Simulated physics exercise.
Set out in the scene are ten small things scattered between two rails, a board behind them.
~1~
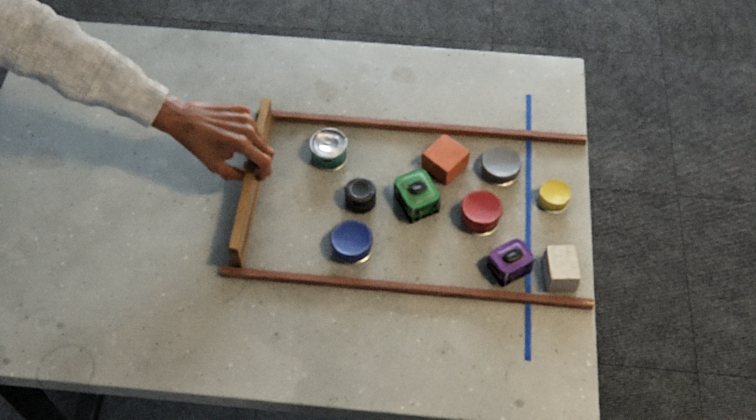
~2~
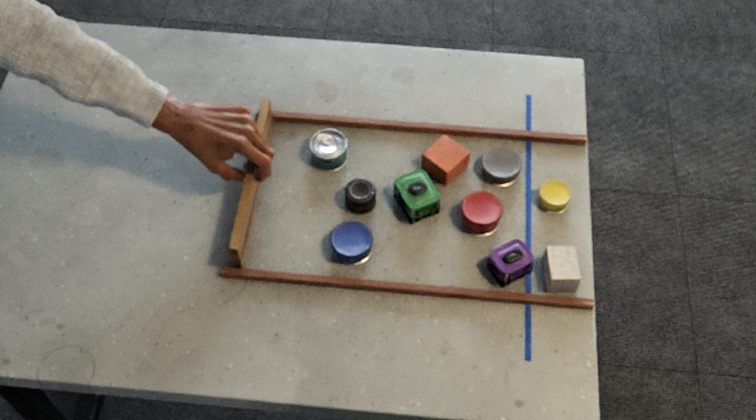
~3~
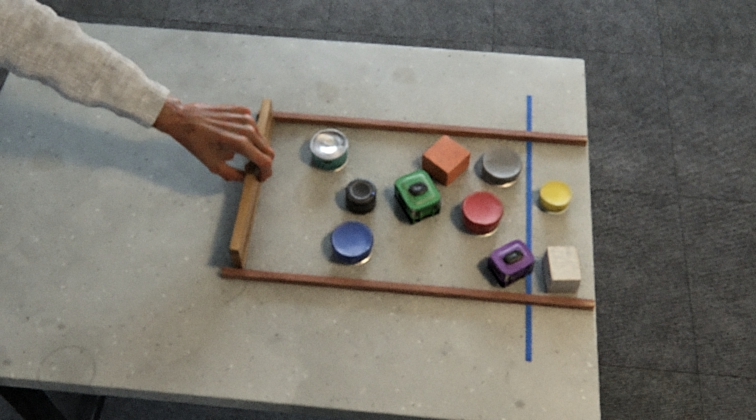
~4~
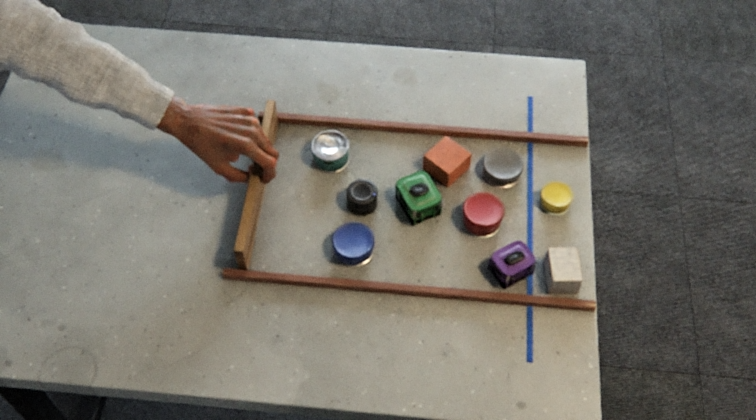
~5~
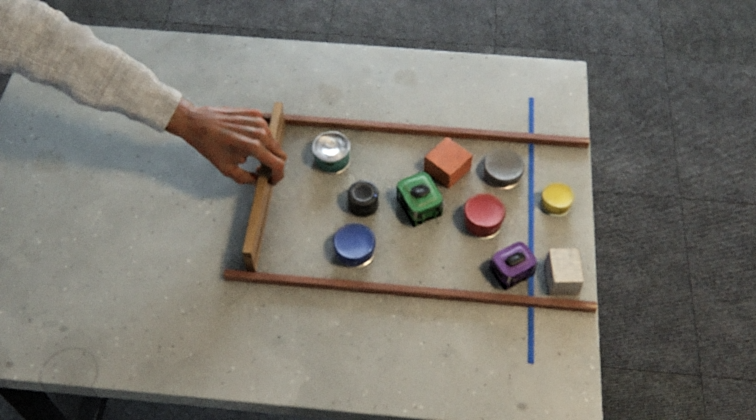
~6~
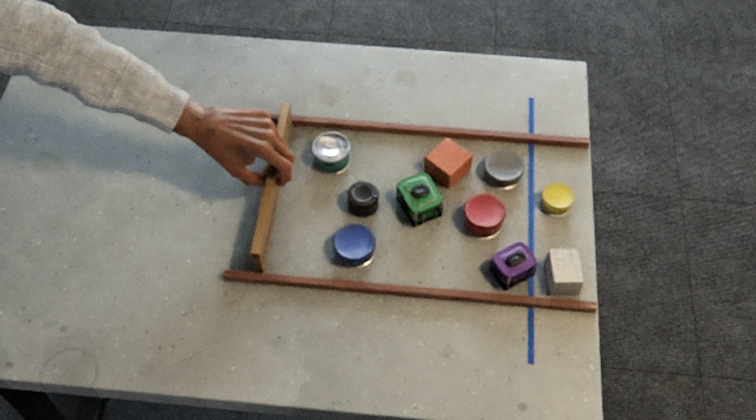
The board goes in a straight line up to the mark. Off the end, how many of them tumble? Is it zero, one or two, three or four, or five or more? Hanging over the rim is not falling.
It will be three or four.
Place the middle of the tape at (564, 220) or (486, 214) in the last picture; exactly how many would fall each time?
It would be 7 and 0.
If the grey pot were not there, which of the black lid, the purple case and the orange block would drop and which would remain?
So: The black lid does not drop, the purple case does not drop, the orange block does not drop.
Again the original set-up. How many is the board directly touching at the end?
3 touch it.
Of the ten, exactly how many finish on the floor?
It comes to 3.
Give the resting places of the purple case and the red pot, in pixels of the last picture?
(586, 278) and (577, 234), approximately.
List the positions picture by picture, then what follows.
In the first frame, white block (561, 269); yellow pot (554, 196); purple case (511, 262); board (253, 180); tape (528, 214).
In the second frame, yellow pot (554, 197); orange block (445, 160).
In the third frame, purple case (511, 263); black lid (361, 196).
In the fourth frame, white block (563, 271); red pot (483, 215).
In the fifth frame, yellow pot (557, 199); blue pot (355, 246).
In the sixth frame, white block (564, 272); yellow pot (557, 200); purple case (513, 265); board (273, 185); tape (531, 217).
Early on, none off yet; white block at rest near (564, 272); yellow pot at rest near (557, 200); purple case at rest near (513, 265).
A while later, none off yet; white block travelled a little near (581, 274); yellow pot travelled a little near (572, 198); purple case travelled about its own width near (547, 275).
Finally, the number that fall off is three or four; lost, grey pot, yellow pot and white block.
